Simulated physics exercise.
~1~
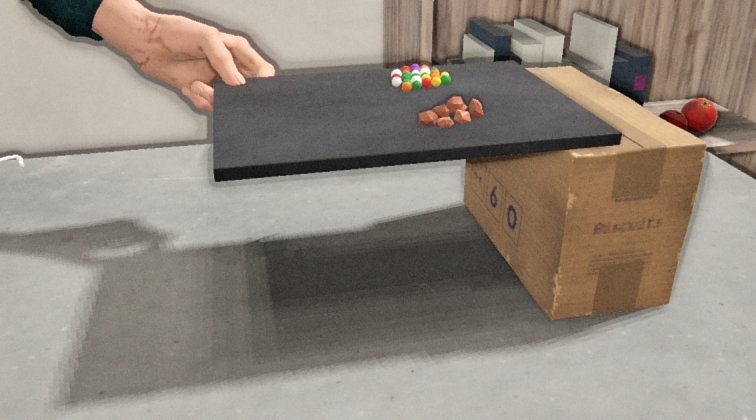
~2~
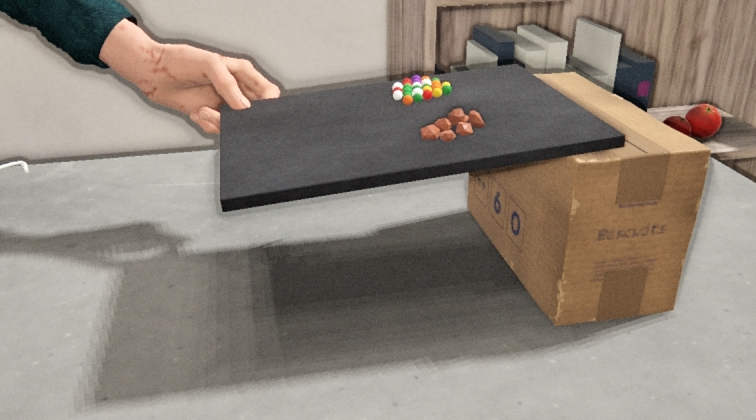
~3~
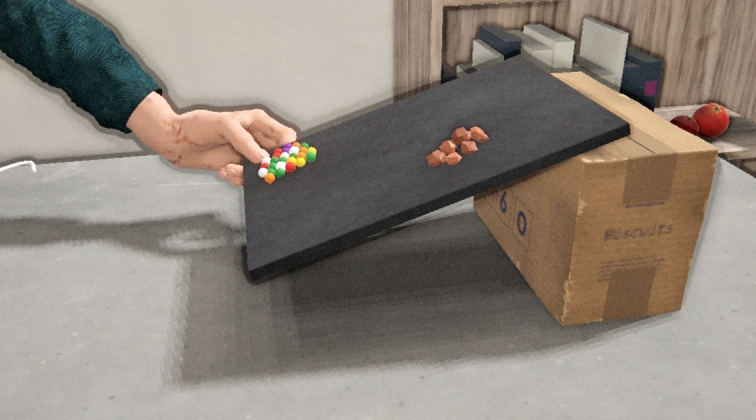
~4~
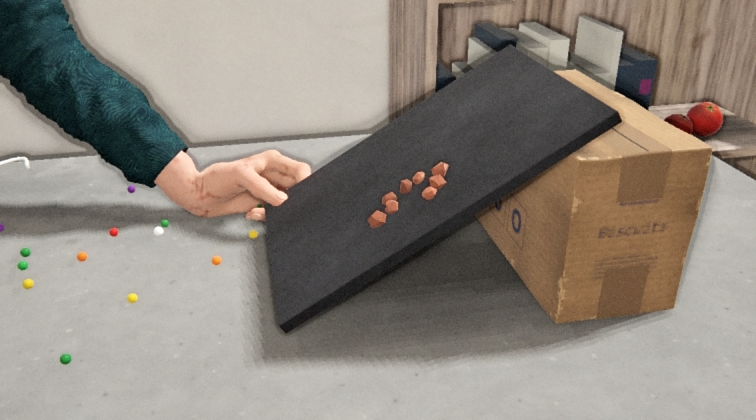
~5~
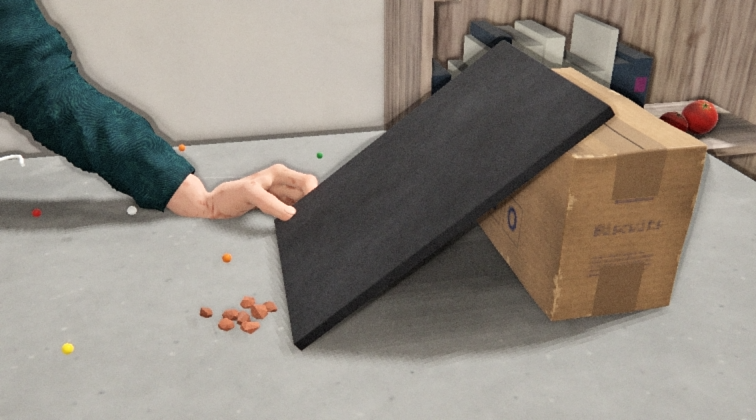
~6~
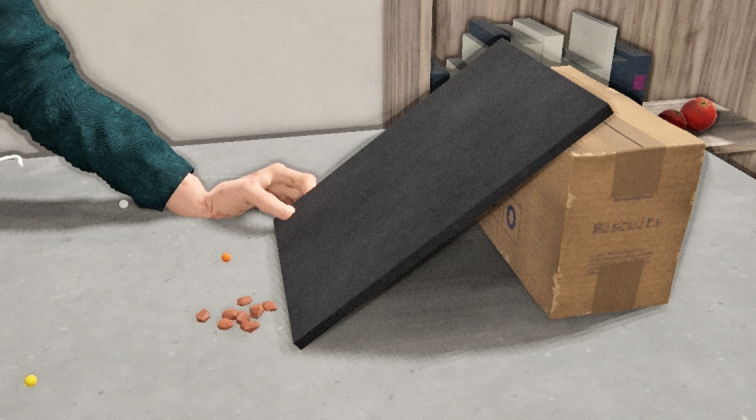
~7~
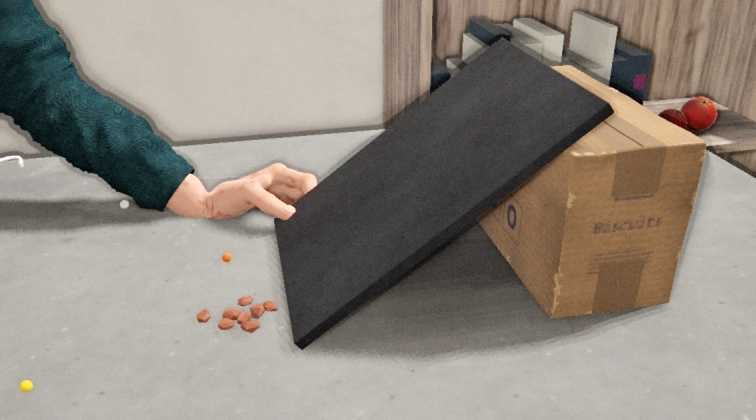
On a grey counter, a hand lowers a black board and candies outroll brown nuggets.
